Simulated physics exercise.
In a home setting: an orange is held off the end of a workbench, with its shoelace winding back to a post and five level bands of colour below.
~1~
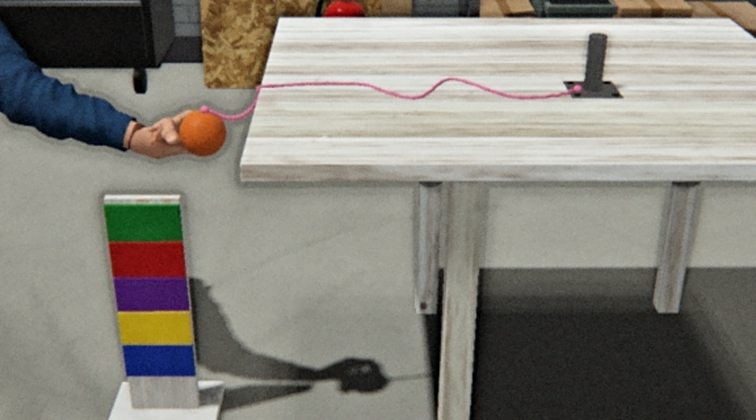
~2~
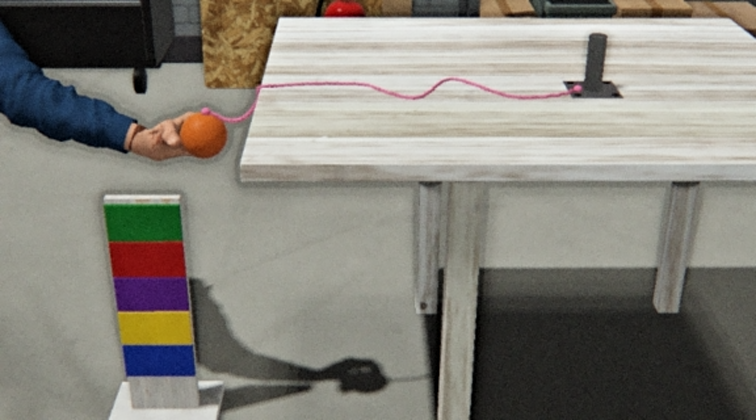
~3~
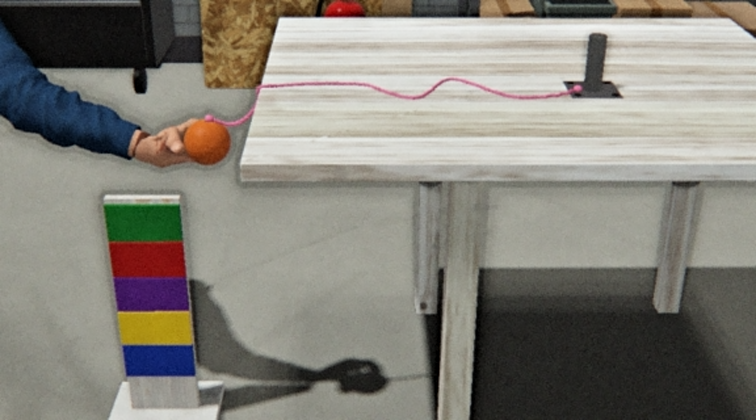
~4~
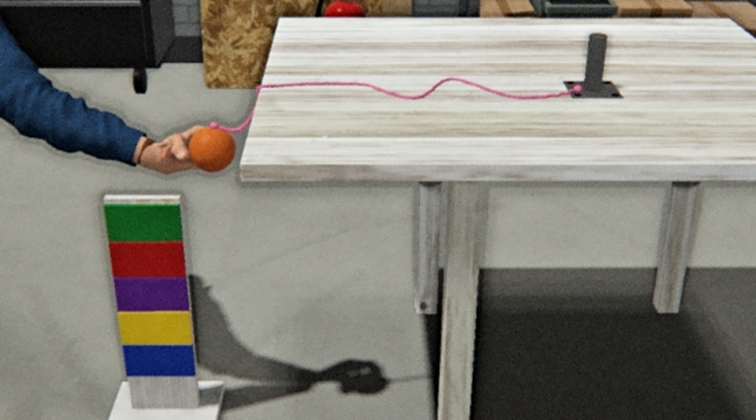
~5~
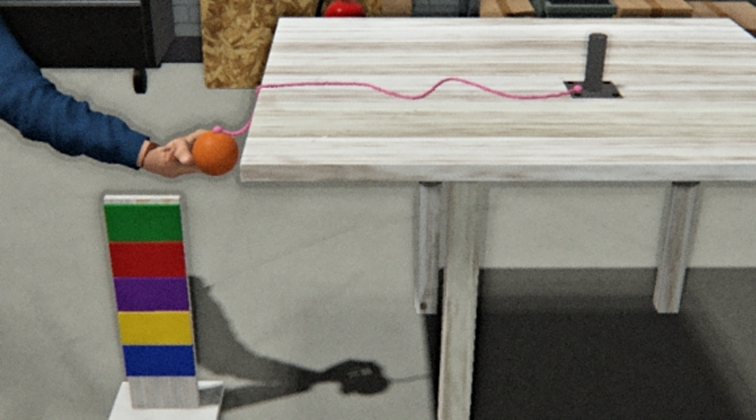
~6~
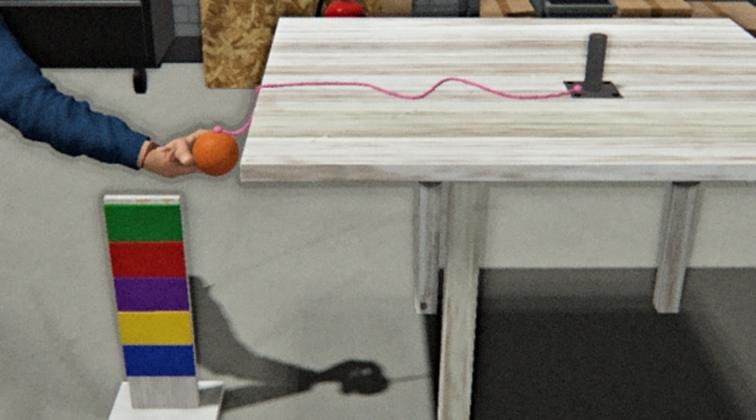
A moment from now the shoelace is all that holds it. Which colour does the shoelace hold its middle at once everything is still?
The shoelace holds its middle at red.
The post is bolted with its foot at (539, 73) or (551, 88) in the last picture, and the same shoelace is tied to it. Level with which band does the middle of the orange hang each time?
Purple; purple.
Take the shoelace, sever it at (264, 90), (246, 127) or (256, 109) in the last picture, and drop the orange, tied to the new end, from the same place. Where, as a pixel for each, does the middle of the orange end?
One spot per try: (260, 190), (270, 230), and (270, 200).
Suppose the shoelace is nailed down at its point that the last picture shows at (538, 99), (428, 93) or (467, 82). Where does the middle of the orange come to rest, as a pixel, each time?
Estimated pixels in sequence: (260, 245), (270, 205) and (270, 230).
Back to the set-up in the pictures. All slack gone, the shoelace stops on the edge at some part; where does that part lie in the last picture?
It's the point at about (337, 84).
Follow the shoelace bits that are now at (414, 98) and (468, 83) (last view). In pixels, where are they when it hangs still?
The first settles around (349, 89), the second around (440, 89).
Soon after, orange near (287, 235); level with green.
After that, orange near (250, 254); level with red.
In the end, orange near (259, 255); level with red. Its middle rests at the red band.
